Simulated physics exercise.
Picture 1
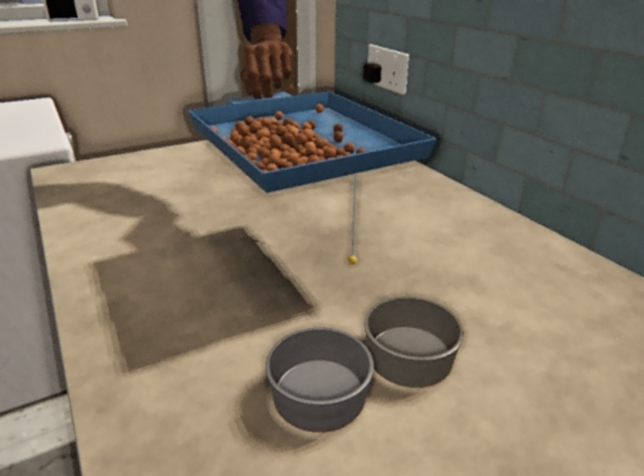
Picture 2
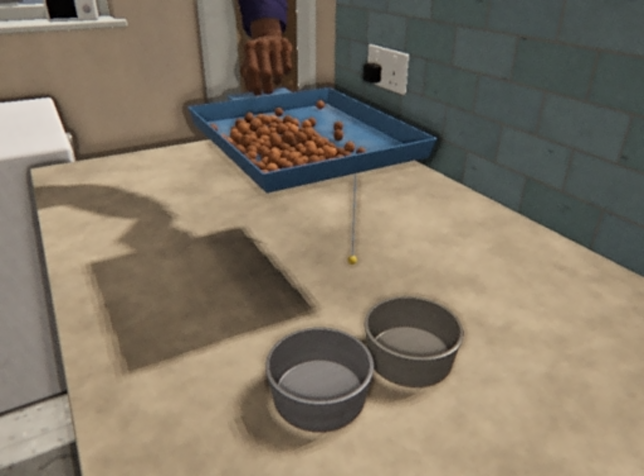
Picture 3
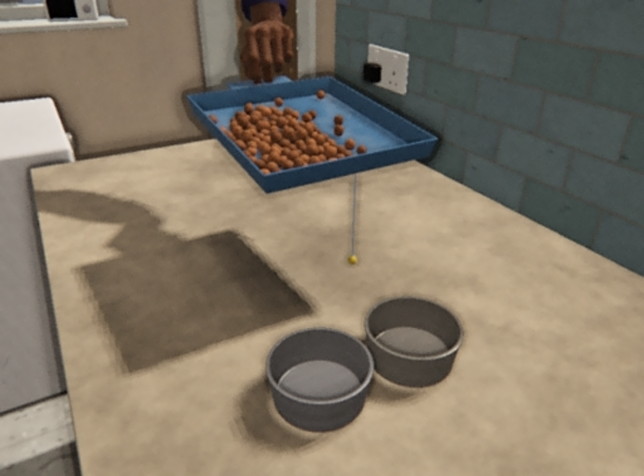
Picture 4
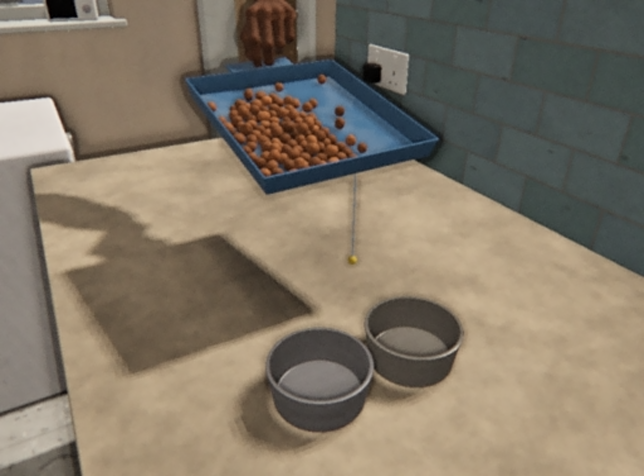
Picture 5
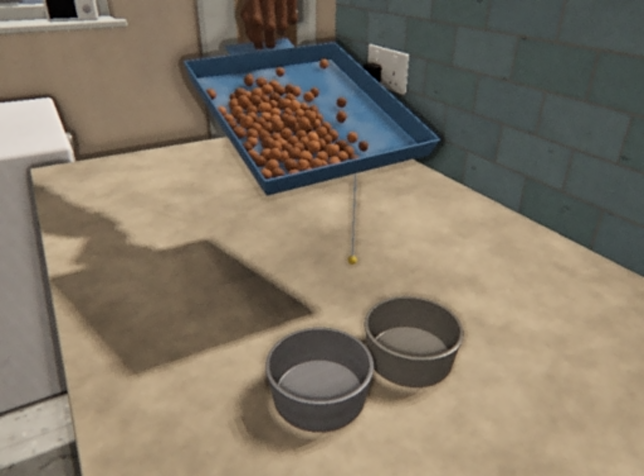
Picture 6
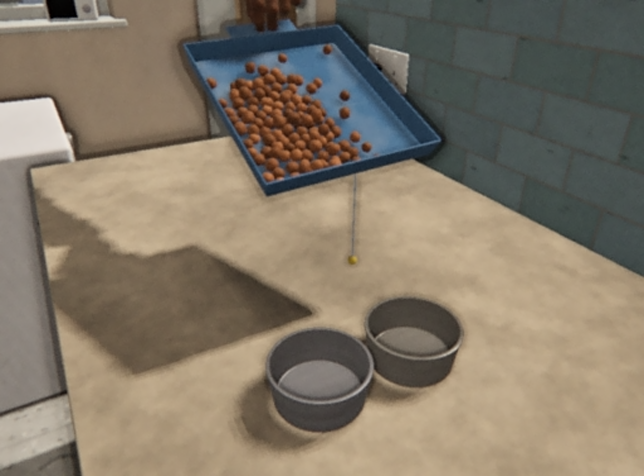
At first, a hand holds a blue rimmed tray of hazelnuts almost level above a counter, near two grey dishes, with a small yellow bead hanging below its near edge. Then the hand lifts the far side steadily, slanting the tray more and more, while the nuts spread slightly and the dishes stay still.
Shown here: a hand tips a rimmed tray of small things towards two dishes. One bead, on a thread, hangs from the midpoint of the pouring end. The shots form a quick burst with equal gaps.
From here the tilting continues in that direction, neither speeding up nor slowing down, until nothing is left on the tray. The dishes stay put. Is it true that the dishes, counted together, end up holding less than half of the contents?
Yes, less than half.
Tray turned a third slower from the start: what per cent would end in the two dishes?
It would come out near 30 per cent.
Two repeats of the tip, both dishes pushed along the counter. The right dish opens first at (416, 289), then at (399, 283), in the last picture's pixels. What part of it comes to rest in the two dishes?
In order, 70 % and 60 %.
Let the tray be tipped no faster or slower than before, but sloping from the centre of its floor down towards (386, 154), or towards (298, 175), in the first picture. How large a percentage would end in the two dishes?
First heading 0 %, second heading 0 %.
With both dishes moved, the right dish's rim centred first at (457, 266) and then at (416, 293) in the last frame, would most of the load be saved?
Result - try one, below the halfway mark; try two, past the halfway mark.
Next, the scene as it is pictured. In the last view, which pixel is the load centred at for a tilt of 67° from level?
At about (314, 143).
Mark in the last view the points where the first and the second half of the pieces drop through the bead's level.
At about (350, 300), then at (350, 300).
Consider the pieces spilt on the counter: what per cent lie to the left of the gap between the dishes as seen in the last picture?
About 60 percent of the spill.
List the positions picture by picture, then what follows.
Corners of the pouring end at (266, 171) and (430, 138), level; middle of the load at (282, 147), hazelnuts; left dish at (346, 411); right dish at (443, 367); bead on its thread at (352, 260), in the first frame.
Corners of the pouring end at (266, 171) and (431, 138), level; middle of the load at (282, 145), in the second frame.
Corners of the pouring end at (266, 172) and (431, 138), tipped barely, level across its low end; middle of the load at (282, 141), in the third frame.
Corners of the pouring end at (267, 175) and (433, 138), tipped a little, level across its low end; middle of the load at (282, 134), in the fourth frame.
Corners of the pouring end at (268, 177) and (434, 138), tipped clearly, level across its low end; middle of the load at (283, 128), in the fifth frame.
Corners of the pouring end at (269, 180) and (435, 138), tipped clearly, level across its low end; middle of the load at (285, 123), a small part on the move; left dish at (346, 411); right dish at (443, 367), in the sixth frame.
Soon after the last picture, tray tipped steeply; nearly all on the tray; a stray few in the air.
A little later, tray tipped past a quarter turn; about half on the tray; a stray few in the left dish; a small part in the right dish; a small part outside both; about a quarter in the air.
Later still, tray tipped past a quarter turn; a small part in the left dish; about a quarter in the right dish; most outside both.
At rest, tray tipped past a quarter turn; a small part in the left dish; about a quarter in the right dish; most outside both.
